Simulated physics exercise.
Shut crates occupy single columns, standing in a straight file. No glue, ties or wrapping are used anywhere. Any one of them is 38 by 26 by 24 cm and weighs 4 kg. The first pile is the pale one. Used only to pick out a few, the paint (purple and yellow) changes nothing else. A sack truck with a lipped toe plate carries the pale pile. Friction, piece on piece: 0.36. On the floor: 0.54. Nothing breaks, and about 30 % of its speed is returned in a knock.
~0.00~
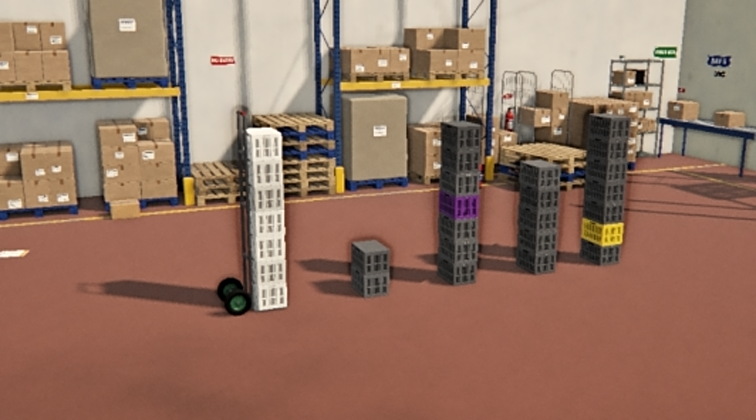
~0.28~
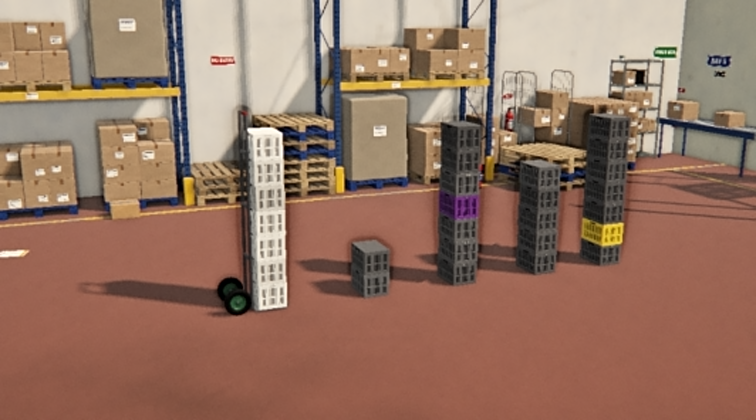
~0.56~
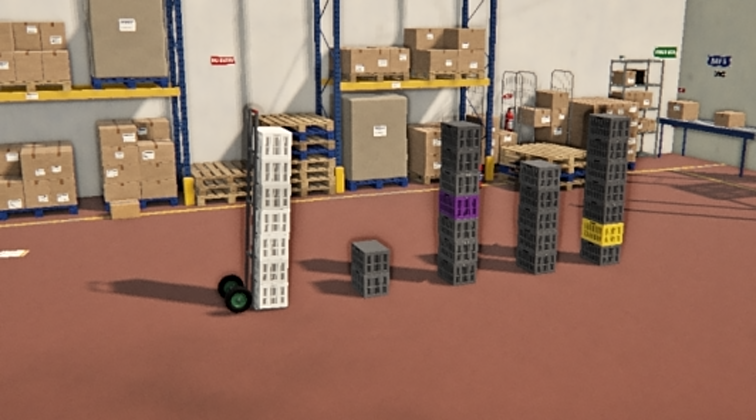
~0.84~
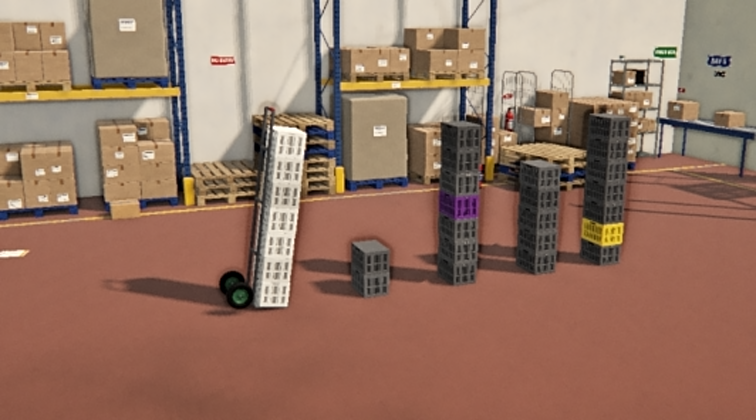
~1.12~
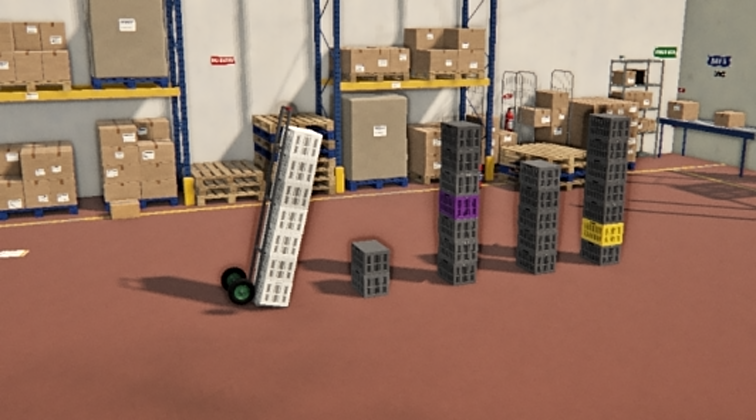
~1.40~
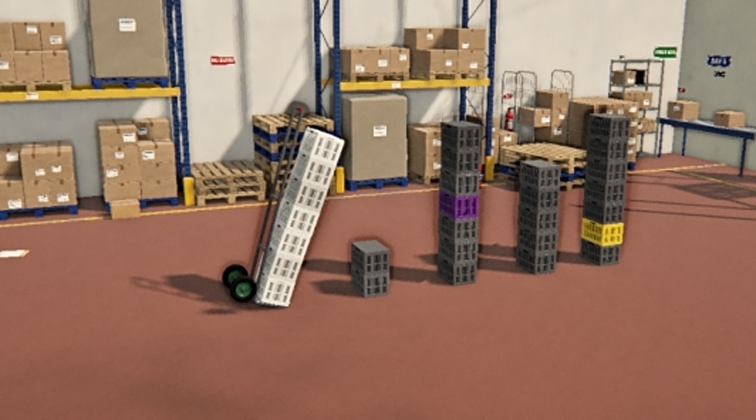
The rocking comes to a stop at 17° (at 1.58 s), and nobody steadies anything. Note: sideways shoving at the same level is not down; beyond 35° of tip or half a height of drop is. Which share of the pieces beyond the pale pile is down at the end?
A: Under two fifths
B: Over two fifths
Under two fifths.
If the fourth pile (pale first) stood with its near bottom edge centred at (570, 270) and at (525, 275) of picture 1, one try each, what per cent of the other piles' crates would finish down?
I'd say close to 0 percent, then close to 0 percent.
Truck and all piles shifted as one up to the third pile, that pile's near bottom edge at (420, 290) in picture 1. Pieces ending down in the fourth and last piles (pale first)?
Fourth 0, last 0.
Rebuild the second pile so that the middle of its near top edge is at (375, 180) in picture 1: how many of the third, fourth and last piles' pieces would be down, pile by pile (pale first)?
Pile by pile that makes third 6, fourth 4, last 7.
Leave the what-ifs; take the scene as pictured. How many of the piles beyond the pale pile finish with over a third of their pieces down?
I make it 1 of the piles.
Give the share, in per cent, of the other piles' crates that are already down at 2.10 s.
It's 0 percent at that point.
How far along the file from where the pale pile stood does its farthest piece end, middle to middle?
Around 180 centimetres.
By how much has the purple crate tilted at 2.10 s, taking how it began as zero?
0°.
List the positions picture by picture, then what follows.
In the first picture (pixels give the middle of a visible side), truck frame (246, 155) 0° forward; purple crate (467, 207); yellow crate (592, 232); none of the others has stirred.
Truck frame (247, 155) 0° forward; yellow crate (592, 232), in the second picture.
Truck frame (256, 153) 3° forward, top of the pale pile leaning 3°; purple crate (467, 207); none of the others has stirred, in the third picture.
Truck frame (269, 151) 8° forward, top of the pale pile leaning 8°; purple crate (467, 207); none of the others has stirred, in the fourth picture.
Truck frame (283, 149) 13° forward, top of the pale pile leaning 13°; purple crate (467, 207); none of the others has stirred, in the fifth picture.
Truck frame (292, 149) 16° forward, top of the pale pile leaning 21°; purple crate (467, 207); yellow crate (592, 232); none of the others has stirred, in the sixth picture.
After 1.72 s, 6 of the pale pile down; none of the 21 other crates down.
After 2.10 s, 6 of the pale pile down; none of the 21 other crates down, 2 disturbed.
In the end (4.0 s), 6 of the pale pile down; 1 of the 21 other crates down; purple crate 45 mm from its place; yellow crate unmoved. That is 5 per cent. From the last view, middles, purple crate near (462, 203), yellow crate near (602, 230).
